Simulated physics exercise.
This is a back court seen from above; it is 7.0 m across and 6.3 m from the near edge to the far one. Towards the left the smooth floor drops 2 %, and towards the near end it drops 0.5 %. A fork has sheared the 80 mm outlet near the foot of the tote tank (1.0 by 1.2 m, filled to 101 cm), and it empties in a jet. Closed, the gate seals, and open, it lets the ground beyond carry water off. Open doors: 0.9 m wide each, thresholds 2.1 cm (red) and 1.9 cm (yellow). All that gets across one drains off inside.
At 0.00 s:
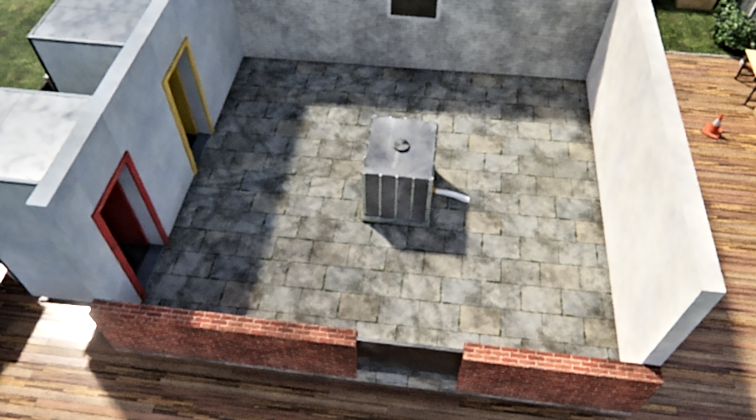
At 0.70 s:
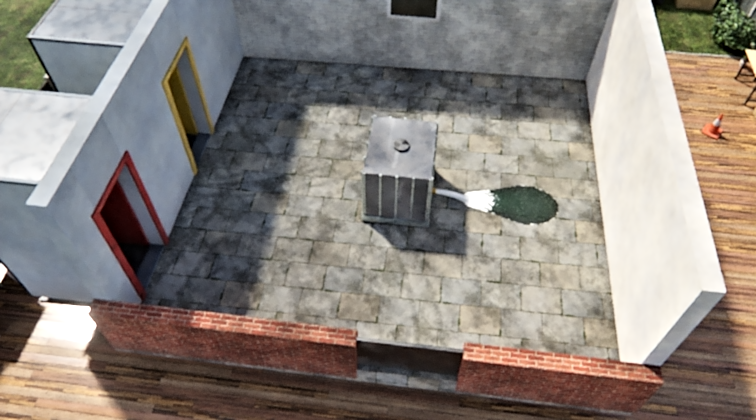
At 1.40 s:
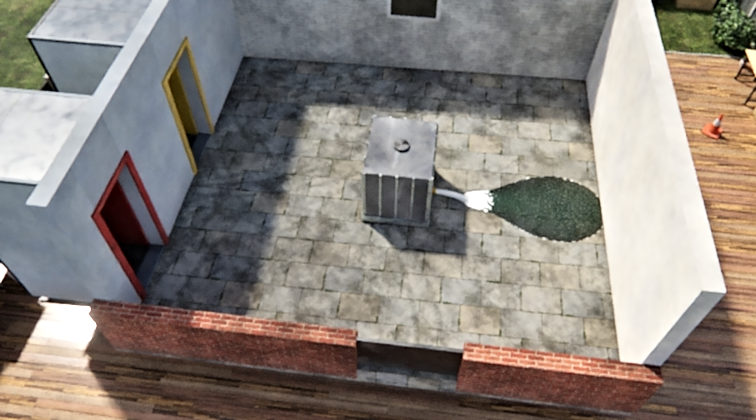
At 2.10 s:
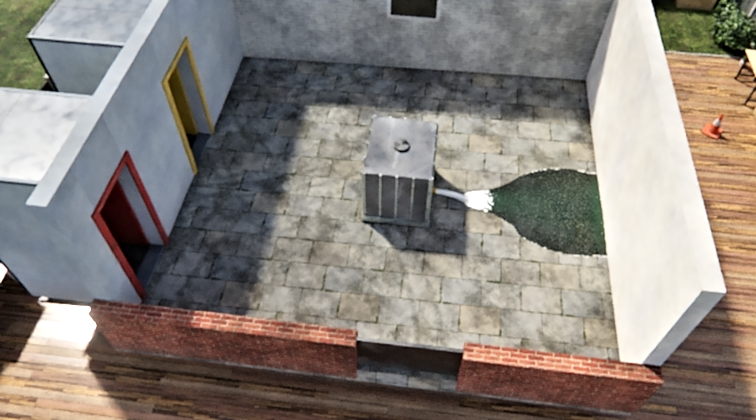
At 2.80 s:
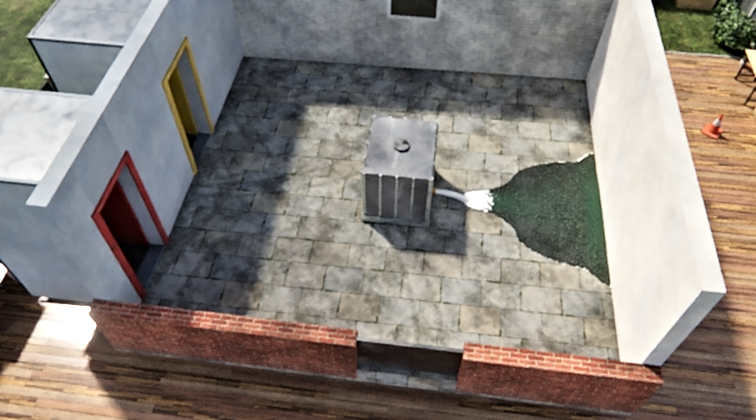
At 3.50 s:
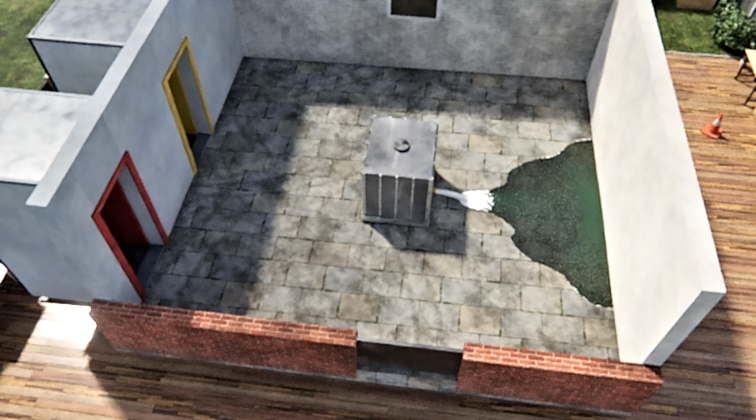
Dark green liquid gushed from a spout low on a grey tank in a walled, paved yard, spreading right until it met the wall, then widening along it, mostly toward the near end.
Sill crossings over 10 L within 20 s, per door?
Red door: Under; yellow door: Under.
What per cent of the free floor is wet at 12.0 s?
40 %.
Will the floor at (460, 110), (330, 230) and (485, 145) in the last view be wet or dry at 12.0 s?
First waterlogged, then untouched, then waterlogged.
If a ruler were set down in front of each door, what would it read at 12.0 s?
Red 0.0 cm, yellow 0.0 cm.
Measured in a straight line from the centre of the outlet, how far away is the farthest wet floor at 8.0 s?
Some 4.0 m out.
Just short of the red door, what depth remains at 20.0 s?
I'd say close to 3.0 cm.
After 5.0 s water covers 15 % of the floor and is deepest (4 cm) near (591, 216); red door not reached, yellow door not reached.
After 8.0 s water covers 25 % of the floor and is deepest (4 cm) near (580, 215); red door not reached, yellow door not reached.
After 12.0 s water covers 40 % of the floor and is deepest (4 cm) near (580, 215); red door not reached, yellow door not reached.
After 16.0 s water covers 55 % of the floor and is deepest (4 cm) near (579, 206); red door not reached, yellow door not reached.
After 20.0 s water covers 65 % of the floor and is deepest (4 cm) near (132, 328); red door 2.8 cm at the sill, 0 L in, yellow door not reached.
